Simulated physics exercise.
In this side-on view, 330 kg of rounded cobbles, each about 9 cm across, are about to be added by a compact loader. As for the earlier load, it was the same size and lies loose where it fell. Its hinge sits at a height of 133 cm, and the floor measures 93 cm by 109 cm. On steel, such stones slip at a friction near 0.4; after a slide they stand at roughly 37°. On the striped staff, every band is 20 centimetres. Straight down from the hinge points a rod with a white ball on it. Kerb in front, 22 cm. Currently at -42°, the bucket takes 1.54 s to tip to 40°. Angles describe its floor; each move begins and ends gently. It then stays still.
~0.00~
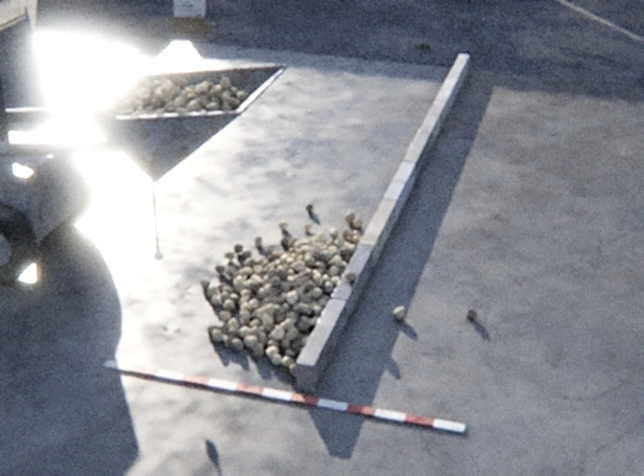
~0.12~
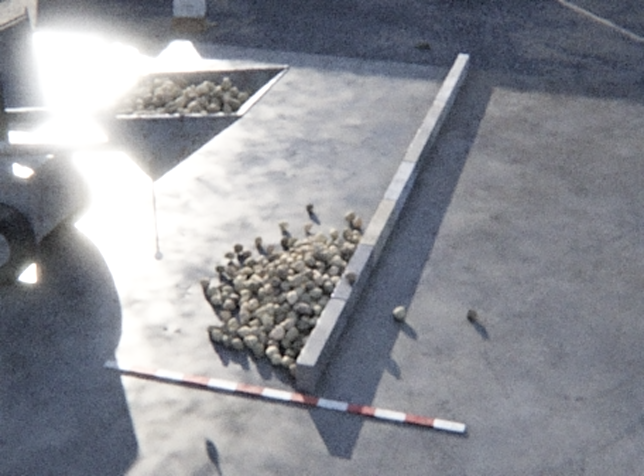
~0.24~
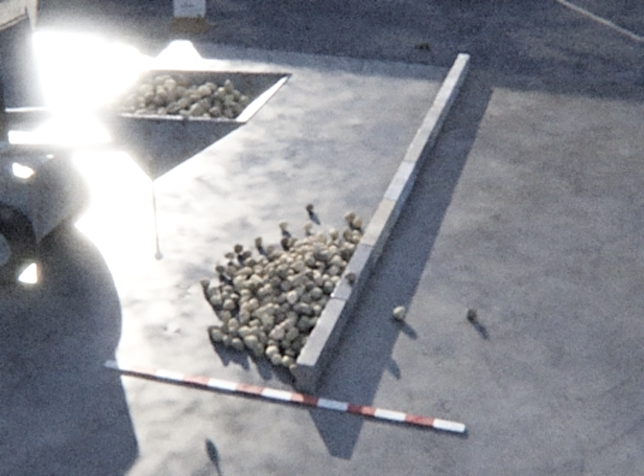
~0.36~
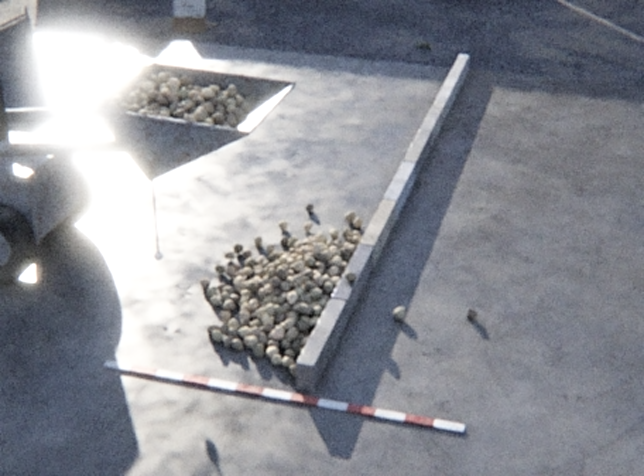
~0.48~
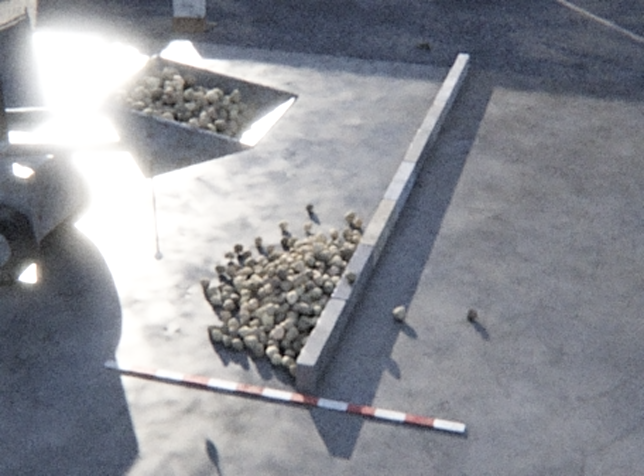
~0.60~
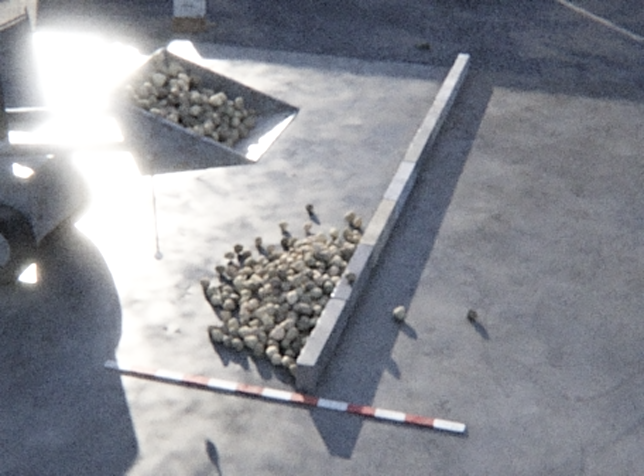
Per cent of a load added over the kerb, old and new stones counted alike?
Some 4 %.
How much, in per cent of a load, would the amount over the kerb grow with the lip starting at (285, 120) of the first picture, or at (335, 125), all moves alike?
The first would add some 40 per cent and the second some 95 per cent.
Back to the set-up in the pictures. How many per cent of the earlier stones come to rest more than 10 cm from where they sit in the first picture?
Roughly 15 % of them.
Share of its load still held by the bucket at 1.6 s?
Some 40 percent, roughly.
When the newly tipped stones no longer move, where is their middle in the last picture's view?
Their middle rests near (291, 269).
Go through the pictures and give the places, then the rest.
The first picture shows lip at (241, 114), floor tilted -42°, highest stones at (201, 92). The earlier load is highest near (303, 271), 26 cm above ground level, 99 % on this side of the kerb, 1 % over the kerb.
In the second picture, the bucket is at -41°, its lip at (242, 116); the top of the load is at (189, 88); the stones move at 0.1 m/s on average.
In the third picture, the bucket is at -37°, its lip at (245, 123); the top of the load is at (191, 88); the stones move at 0.2 m/s on average.
In the fourth picture, the bucket is at -31°, its lip at (249, 134); the top of the load is at (163, 83); the stones move at 0.2 m/s on average.
The fifth picture shows lip at (253, 147), floor tilted -23°, highest stones at (155, 77); the stones move at 0.3 m/s on average.
In the sixth picture, the bucket is at -14°, its lip at (255, 163); the top of the load is at (161, 72); the stones move at 0.3 m/s on average.
After 1.2 s the floor is at 27°; in per cent of one load, 100 in the bucket, 100 on this side of the kerb, 1 over the kerb; the foremost stones are at (360, 301).
After 1.6 s the floor is at 40°; in per cent of one load, 42 in the bucket, 157 on this side of the kerb, 1 over the kerb; the foremost stones are at (362, 296).
After 2.0 s the floor is at 40°; in per cent of one load, 4 in the bucket, 193 on this side of the kerb, 3 over the kerb; the foremost stones are at (391, 296).
After 4.7 s the floor is at 40°; in per cent of one load, 0 in the bucket, 195 on this side of the kerb, 5 over the kerb; the foremost stones are at (447, 307). Net gain over the kerb, 4.
